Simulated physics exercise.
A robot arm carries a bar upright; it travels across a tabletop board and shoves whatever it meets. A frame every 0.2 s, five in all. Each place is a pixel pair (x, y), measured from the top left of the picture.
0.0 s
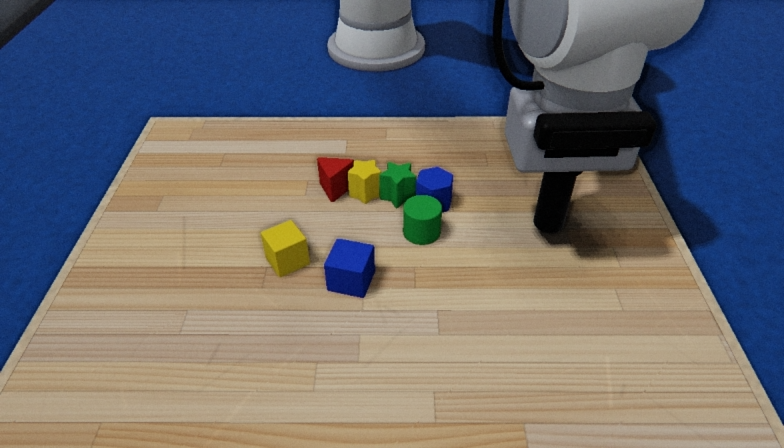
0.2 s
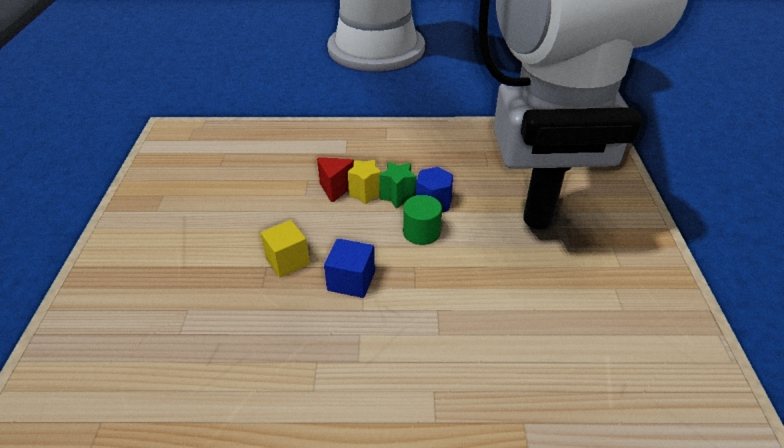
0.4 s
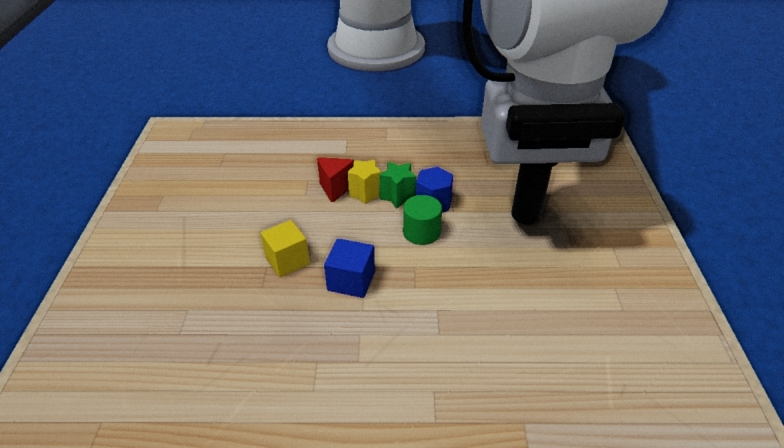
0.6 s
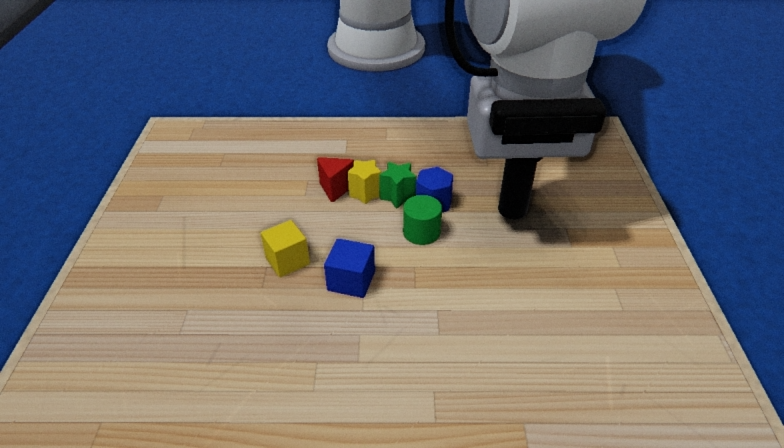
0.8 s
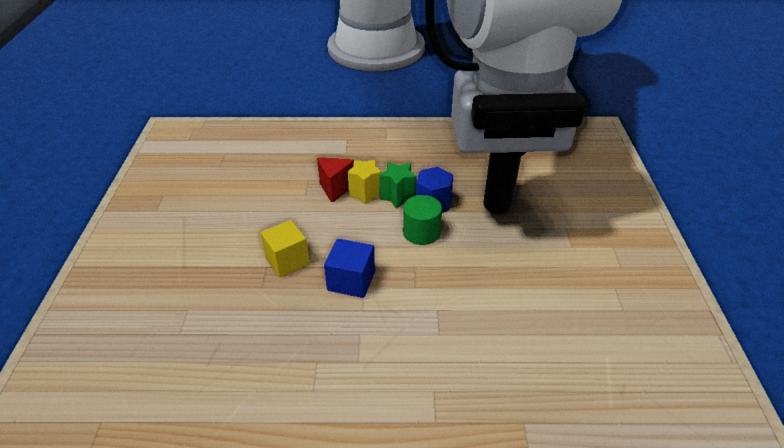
Robot arm with a black bar sliding slowly left across a wooden board, while the coloured blocks nearby stay still.
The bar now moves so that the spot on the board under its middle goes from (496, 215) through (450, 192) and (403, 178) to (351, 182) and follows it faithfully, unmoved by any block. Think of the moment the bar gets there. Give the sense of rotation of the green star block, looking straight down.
From overhead, the rotation is clockwise.
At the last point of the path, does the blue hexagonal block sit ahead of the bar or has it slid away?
Slid off.
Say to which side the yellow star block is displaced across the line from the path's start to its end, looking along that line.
Sideways, to the left.
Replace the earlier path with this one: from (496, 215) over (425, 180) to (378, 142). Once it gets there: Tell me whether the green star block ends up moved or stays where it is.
By then it is displaced.
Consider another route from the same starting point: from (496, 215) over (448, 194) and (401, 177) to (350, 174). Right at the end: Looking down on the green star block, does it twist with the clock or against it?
From above, it turns clockwise.
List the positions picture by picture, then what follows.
Bar tip (548, 225); block tops, red triangular block (334, 164); yellow star block (365, 168); green star block (398, 171); blue hexagonal block (435, 177), in the first frame.
Bar (538, 221); blocks unchanged, in the second frame.
Bar (526, 217); blocks unchanged, in the third frame.
Bar (512, 212); blocks unchanged, in the fourth frame.
Bar (497, 206); red triangular block (334, 164); yellow star block (365, 168); green star block (398, 171); blue hexagonal block (435, 177), in the fifth frame.
On the path given first. One third of the way, bar (451, 184); green star block (394, 174), turned 20° clockwise; blue hexagonal block (426, 177), turned 40° anticlockwise.
Two thirds of the way, bar (403, 170); green star block (389, 176), turned 20° clockwise; blue hexagonal block (422, 177), turned 60° anticlockwise.
At the end, bar (351, 173); red triangular block (319, 167), turned 20° anticlockwise; yellow star block (351, 173), turned 75° anticlockwise; green star block (389, 176), turned 20° clockwise; blue hexagonal block (422, 177), turned 60° anticlockwise.
